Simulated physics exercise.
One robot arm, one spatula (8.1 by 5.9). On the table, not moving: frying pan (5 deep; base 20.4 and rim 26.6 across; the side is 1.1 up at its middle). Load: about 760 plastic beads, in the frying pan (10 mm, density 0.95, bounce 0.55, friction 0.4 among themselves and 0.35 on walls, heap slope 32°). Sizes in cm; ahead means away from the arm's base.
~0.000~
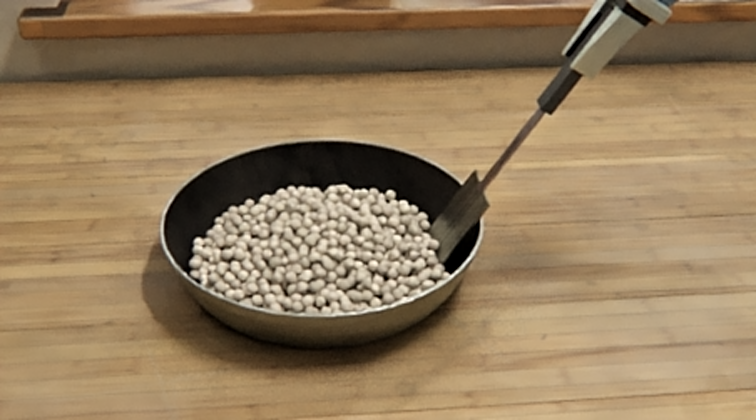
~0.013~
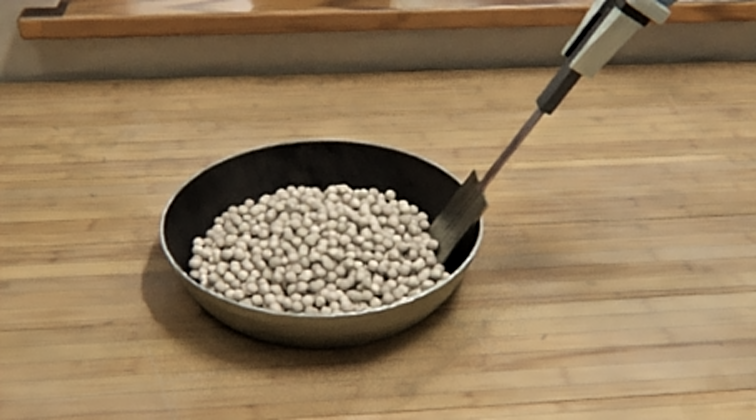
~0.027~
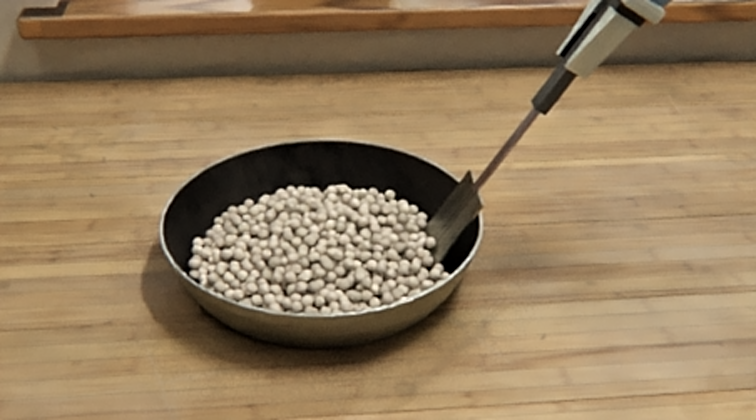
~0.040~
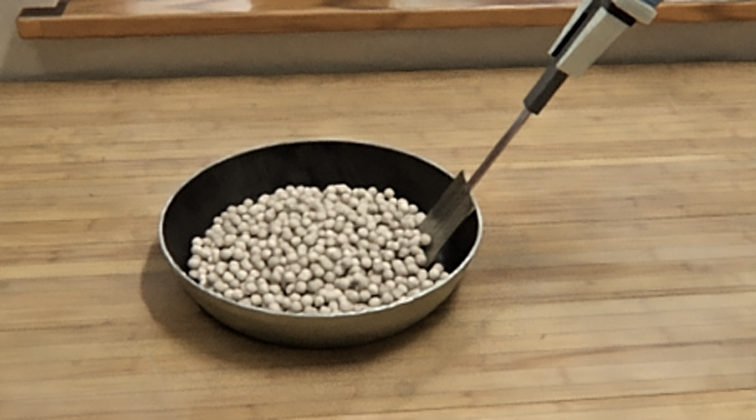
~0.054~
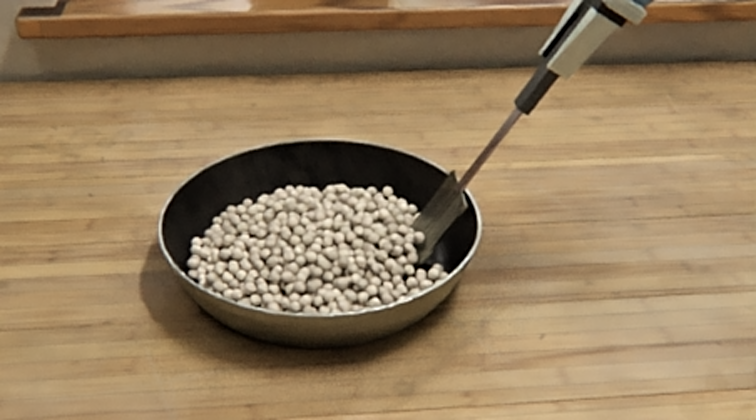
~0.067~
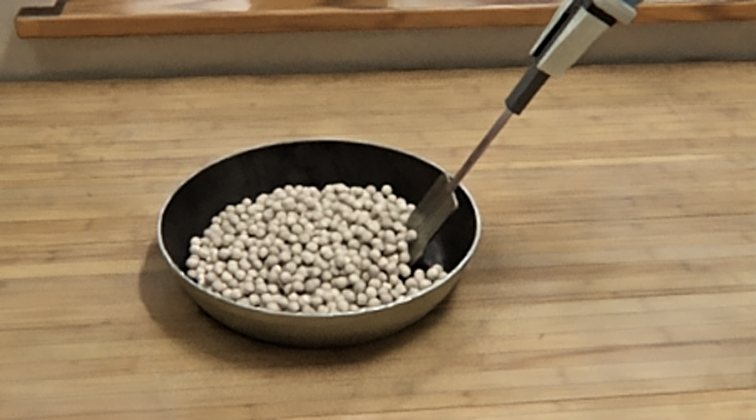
At first, a spatula held by a robot arm rests tilted against the right side of a heap of pale beads in a dark frying pan on a wooden table. The arm then moves the spatula slowly left, pressing its blade into the heap's edge and nudging nearby beads slightly, while the pan stays still.
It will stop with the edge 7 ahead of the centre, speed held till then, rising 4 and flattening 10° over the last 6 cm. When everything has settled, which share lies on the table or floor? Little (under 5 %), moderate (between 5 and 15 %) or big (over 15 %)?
On the table or floor the share is little, under 5 %.
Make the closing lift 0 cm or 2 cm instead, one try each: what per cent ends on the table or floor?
Some 0 and 0 per cent.
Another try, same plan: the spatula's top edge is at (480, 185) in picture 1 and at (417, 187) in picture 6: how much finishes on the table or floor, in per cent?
Some 5 per cent.
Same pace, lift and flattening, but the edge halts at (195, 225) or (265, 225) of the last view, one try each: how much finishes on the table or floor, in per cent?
About 5 and 0 per cent.
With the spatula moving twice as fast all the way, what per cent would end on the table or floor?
Then about 5 per cent.
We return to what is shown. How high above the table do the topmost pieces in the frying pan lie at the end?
About 4.5 cm.
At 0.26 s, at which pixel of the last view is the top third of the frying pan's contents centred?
At about (274, 242).
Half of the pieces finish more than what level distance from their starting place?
Some 2 cm.
After 0.17 s, sloping 58°, highest piece 5 above the table; 756 in the frying pan.
After 0.26 s, sloping 54°, highest piece 6 above the table; 756 in the frying pan.
After 0.51 s, sloping 48°, highest piece 4 above the table; 756 in the frying pan.
After 1.56 s, sloping 48°, highest piece 4 above the table; 756 in the frying pan.
At rest, 756 in the frying pan. That is 0 % on the table or floor.
